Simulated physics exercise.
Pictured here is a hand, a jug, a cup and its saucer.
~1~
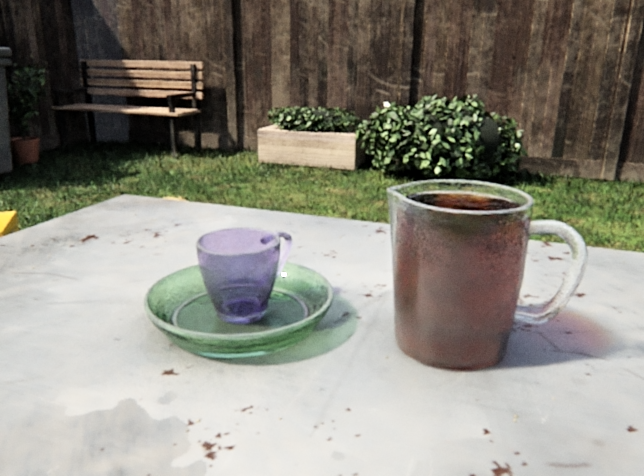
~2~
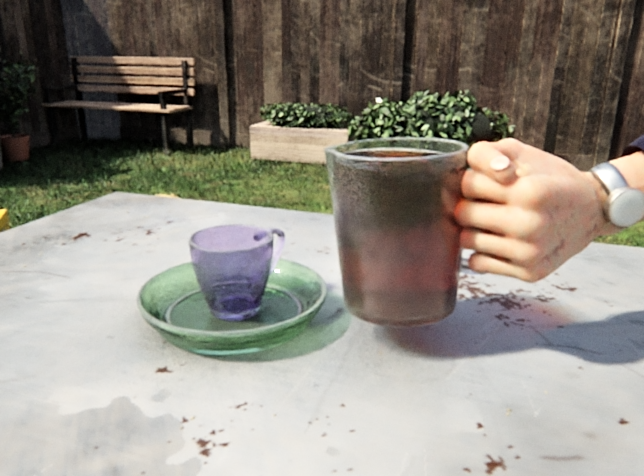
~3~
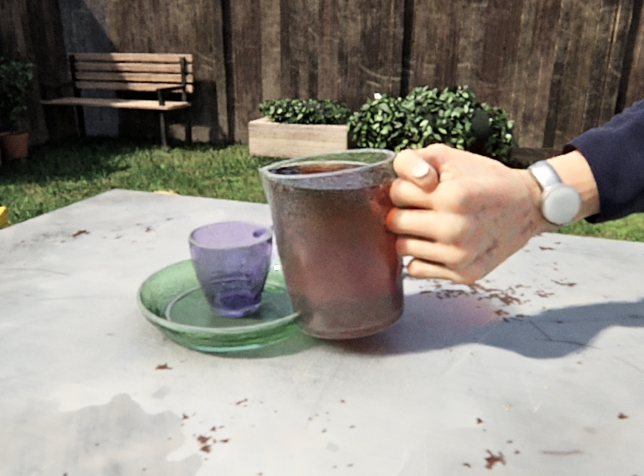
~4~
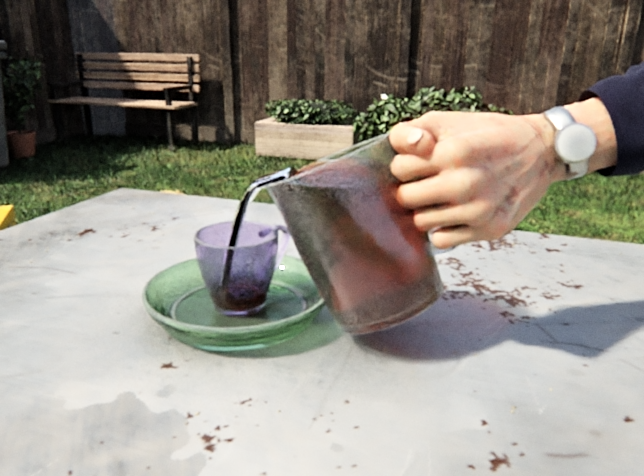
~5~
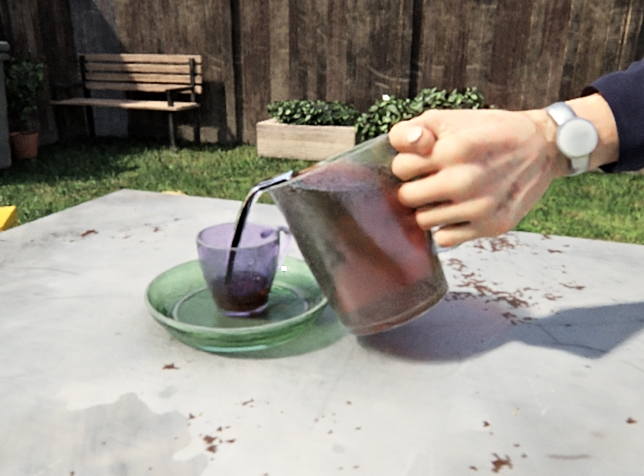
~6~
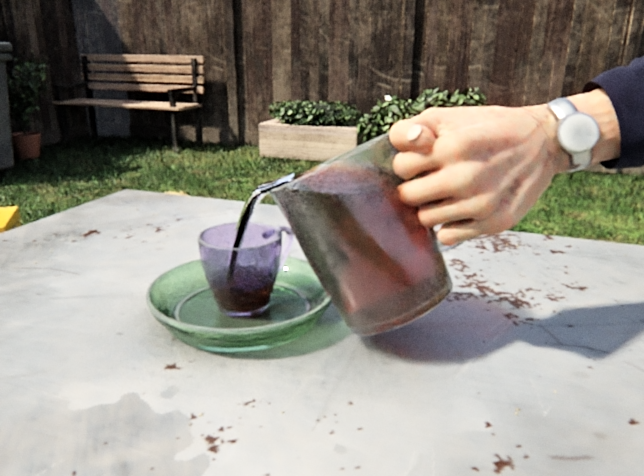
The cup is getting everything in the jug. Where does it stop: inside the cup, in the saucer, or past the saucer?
Past the saucer.
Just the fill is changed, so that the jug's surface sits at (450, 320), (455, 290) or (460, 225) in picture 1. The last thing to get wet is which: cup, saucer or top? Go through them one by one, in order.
As listed: Cup only, the saucer catches it, past the saucer.
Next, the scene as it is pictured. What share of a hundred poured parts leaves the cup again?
That comes to roughly 75 per cent of it.
A moment on, the cup is full to the brim; the saucer is wet, with room to spare.
Further on, the cup is full to the brim; the saucer is full and running over.
When it is over, the cup is full to the brim; the saucer is full and running over.
